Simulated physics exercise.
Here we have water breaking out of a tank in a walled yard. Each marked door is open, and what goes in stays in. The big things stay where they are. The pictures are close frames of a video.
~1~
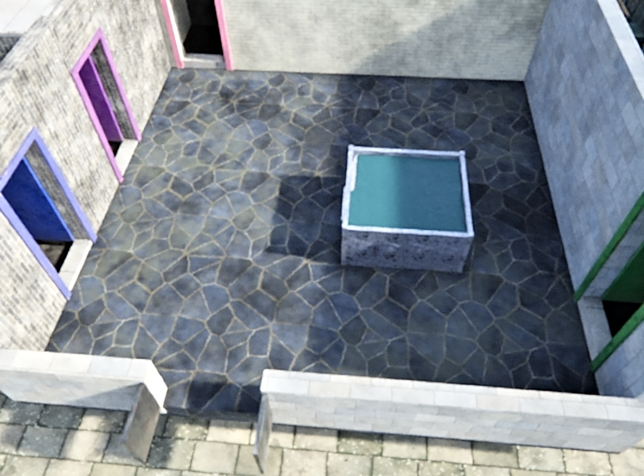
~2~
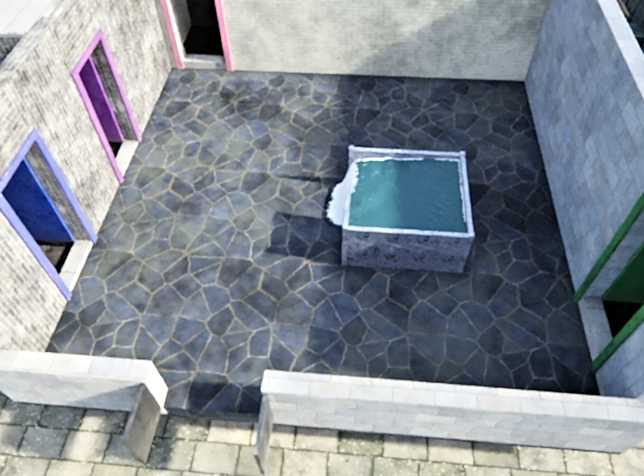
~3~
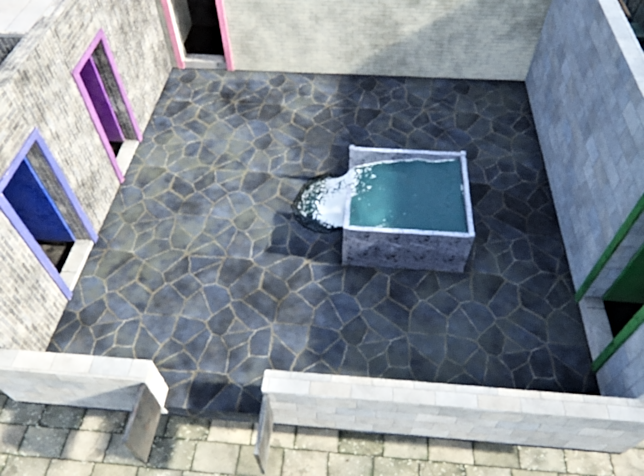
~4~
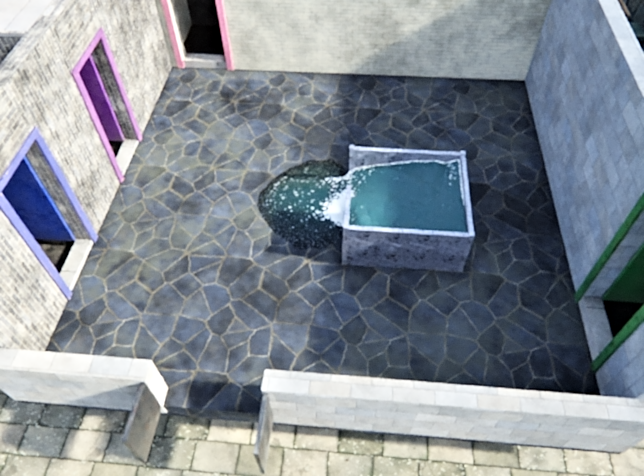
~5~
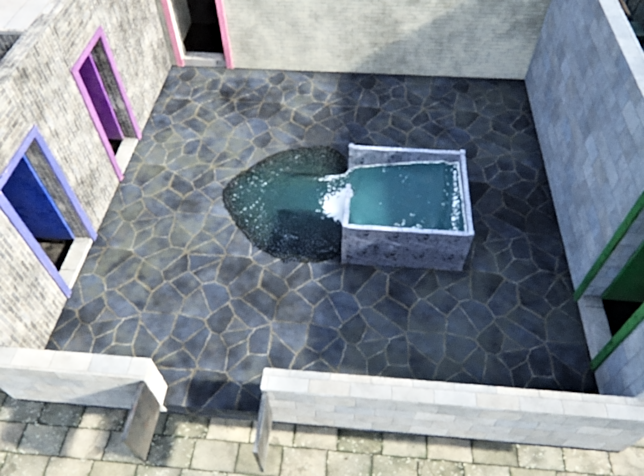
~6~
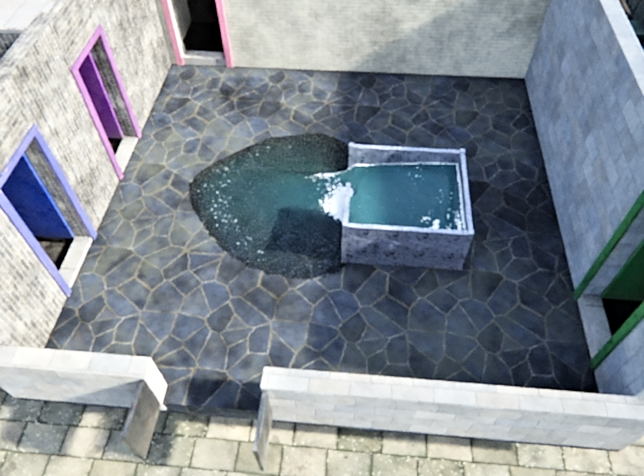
Water pouring from the left side of a raised stone tank and spreading leftward across dark paving in a walled yard.
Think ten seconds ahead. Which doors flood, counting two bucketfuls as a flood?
One by one: The pink door admits no more than that; the green door admits no more than that; the purple door lets in a lot; the blue door lets in a lot.
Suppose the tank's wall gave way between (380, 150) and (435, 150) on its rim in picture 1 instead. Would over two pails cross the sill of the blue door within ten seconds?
Then: The blue door holds.
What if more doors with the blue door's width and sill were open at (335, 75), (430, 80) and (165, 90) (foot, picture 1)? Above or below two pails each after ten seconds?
As listed: Is under, lets less in, goes over.
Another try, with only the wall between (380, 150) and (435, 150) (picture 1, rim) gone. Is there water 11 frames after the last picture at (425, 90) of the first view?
Verdict: Wet.
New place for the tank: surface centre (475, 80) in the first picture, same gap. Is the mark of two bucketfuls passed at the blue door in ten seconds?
My reading: Blue stays under.
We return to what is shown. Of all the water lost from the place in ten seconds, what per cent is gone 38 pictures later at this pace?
About 80 per cent.
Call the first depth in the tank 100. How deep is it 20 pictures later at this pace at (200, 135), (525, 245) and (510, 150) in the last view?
In turn 4, 0 and 0 in a hundred.
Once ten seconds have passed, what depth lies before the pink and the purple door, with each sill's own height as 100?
In turn 30 and 160 per cent.
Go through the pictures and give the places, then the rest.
In the first picture, still water in the tank at (406, 192).
In the second picture, water pours out at (351, 191) and has run to (345, 184).
In the third picture, water pours out at (352, 193) and has run to (298, 208).
In the fourth picture, water pours out at (351, 194) and has run to (267, 192).
In the fifth picture, the front is at (230, 189), out from the gap at (351, 192).
In the sixth picture, the front is at (199, 181), out from the gap at (351, 191).
A moment on, water covers 30 % of the floor; the pink door not reached, the green door not reached, the purple door under two buckets in, the blue door not reached.
Next, water covers 40 % of the floor; the pink door wet at the sill, nothing in, the green door not reached, the purple door over two buckets in, the blue door under two buckets in.
Then, water covers 40 % of the floor; the pink door under two buckets in, the green door not reached, the purple door far over two buckets in, the blue door over two buckets in.
Later, water covers 55 % of the floor; the pink door under two buckets in, the green door not reached, the purple door far over two buckets in, the blue door over two buckets in.
In the end, water covers 85 % of the floor; the pink door under two buckets in, the green door not reached, the purple door far over two buckets in, the blue door over two buckets in.
